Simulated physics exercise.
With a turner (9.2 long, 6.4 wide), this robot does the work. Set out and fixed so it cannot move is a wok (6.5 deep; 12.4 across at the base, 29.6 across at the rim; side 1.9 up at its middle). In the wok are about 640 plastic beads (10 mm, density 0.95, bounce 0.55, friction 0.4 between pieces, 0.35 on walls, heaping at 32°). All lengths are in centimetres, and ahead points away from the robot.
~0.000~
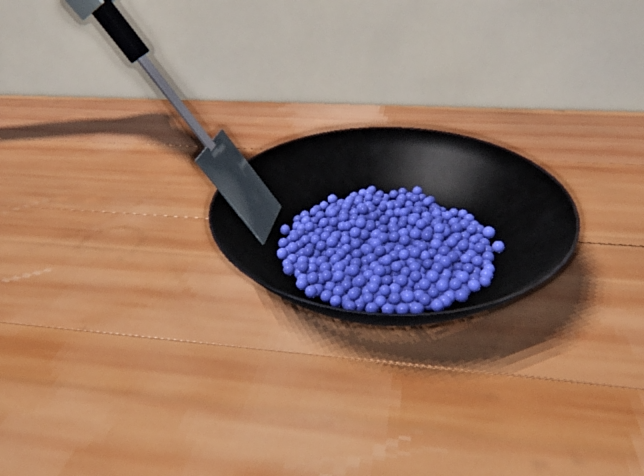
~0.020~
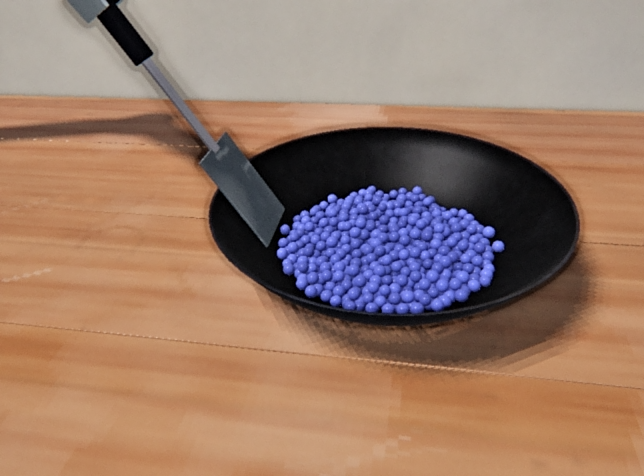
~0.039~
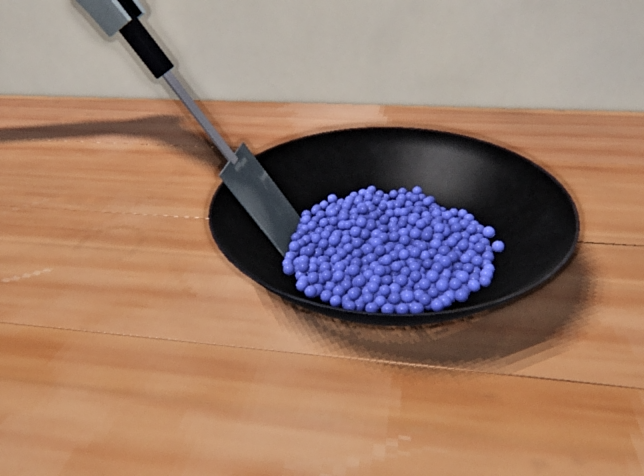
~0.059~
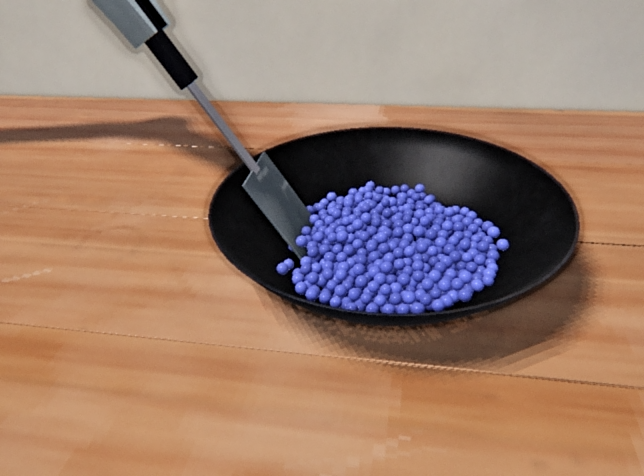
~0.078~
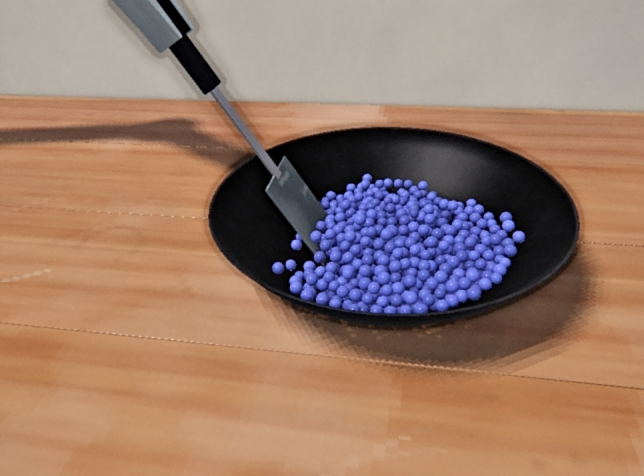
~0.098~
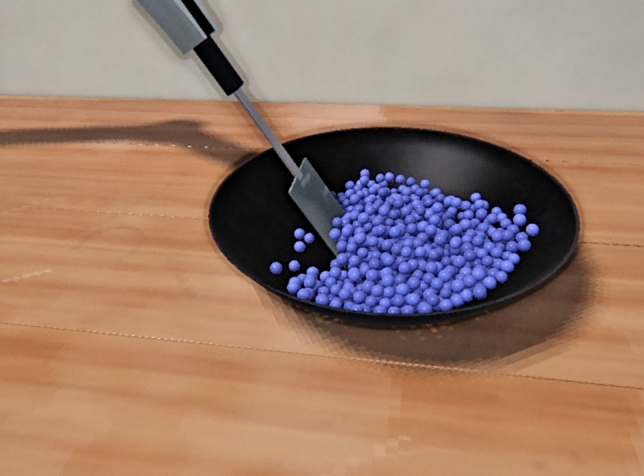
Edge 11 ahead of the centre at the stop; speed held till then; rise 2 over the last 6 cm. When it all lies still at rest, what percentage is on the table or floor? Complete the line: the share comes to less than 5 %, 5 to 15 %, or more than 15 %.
The share comes to more than 15 %.
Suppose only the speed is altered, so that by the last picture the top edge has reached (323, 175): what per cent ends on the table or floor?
Expect some 25 per cent there.
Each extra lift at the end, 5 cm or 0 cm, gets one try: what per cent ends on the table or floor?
20 and 30 per cent.
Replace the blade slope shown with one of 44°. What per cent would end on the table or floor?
Result, estimated: 20 %.
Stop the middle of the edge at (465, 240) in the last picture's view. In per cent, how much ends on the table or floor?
Roughly 0 per cent, I'd say.
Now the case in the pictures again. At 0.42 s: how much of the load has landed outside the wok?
Roughly 10 percent.
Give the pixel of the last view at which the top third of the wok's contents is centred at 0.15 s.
Around (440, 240).
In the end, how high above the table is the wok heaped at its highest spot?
Height at rest: Roughly 4.0 cm.
By 0.15 s, sloping 58°, highest piece 6 above the table; 645 in the wok.
By 0.20 s, sloping 58°, highest piece 7 above the table; 645 in the wok.
By 0.42 s, sloping 58°, highest piece 14 above the table; 450 in the wok, 57 on the table or floor, 138 on the blade or in flight.
By 1.47 s, sloping 58°, highest piece 4 above the table; 450 in the wok, 195 on the table or floor.
Final count, 450 in the wok, 195 on the table or floor. That is 30 % on the table or floor.
